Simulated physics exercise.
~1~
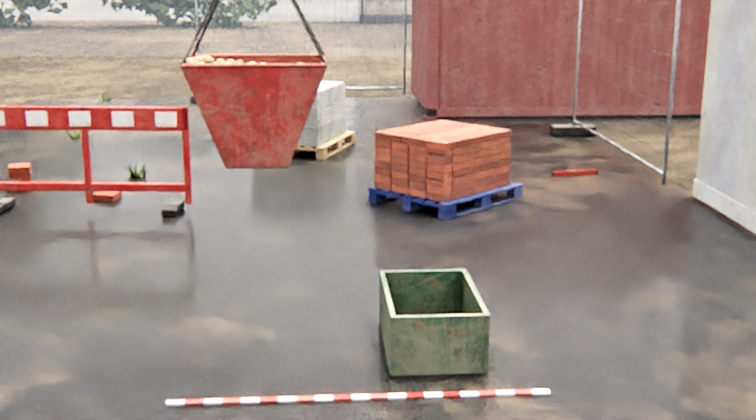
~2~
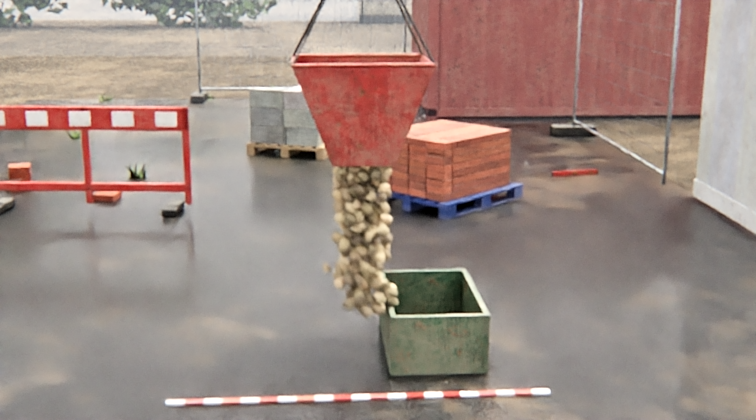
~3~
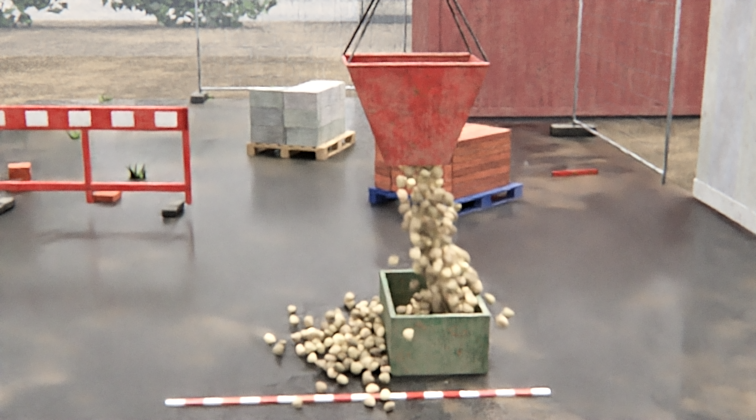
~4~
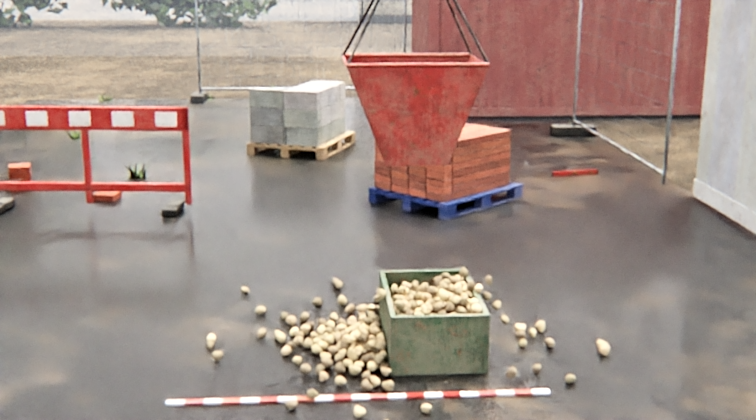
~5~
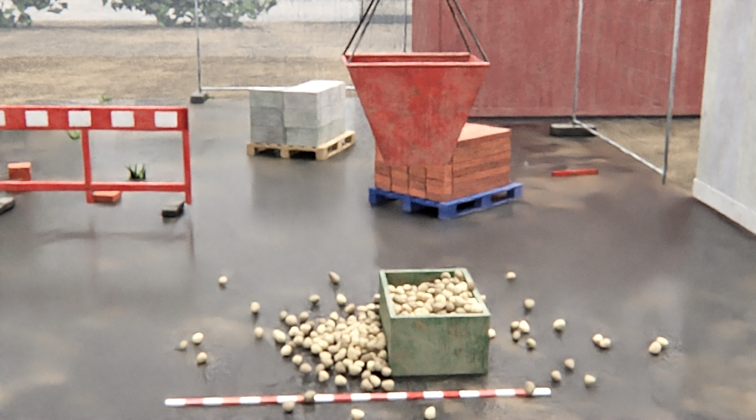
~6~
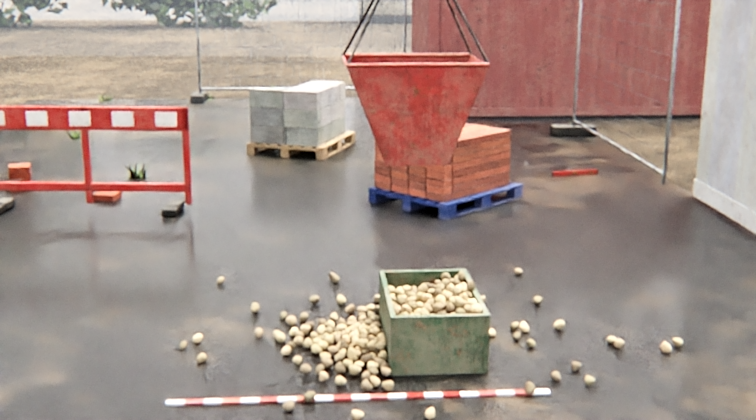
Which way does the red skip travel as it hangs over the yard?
It travels to the right, ending up above and behind the green bin as the viewer sees it.
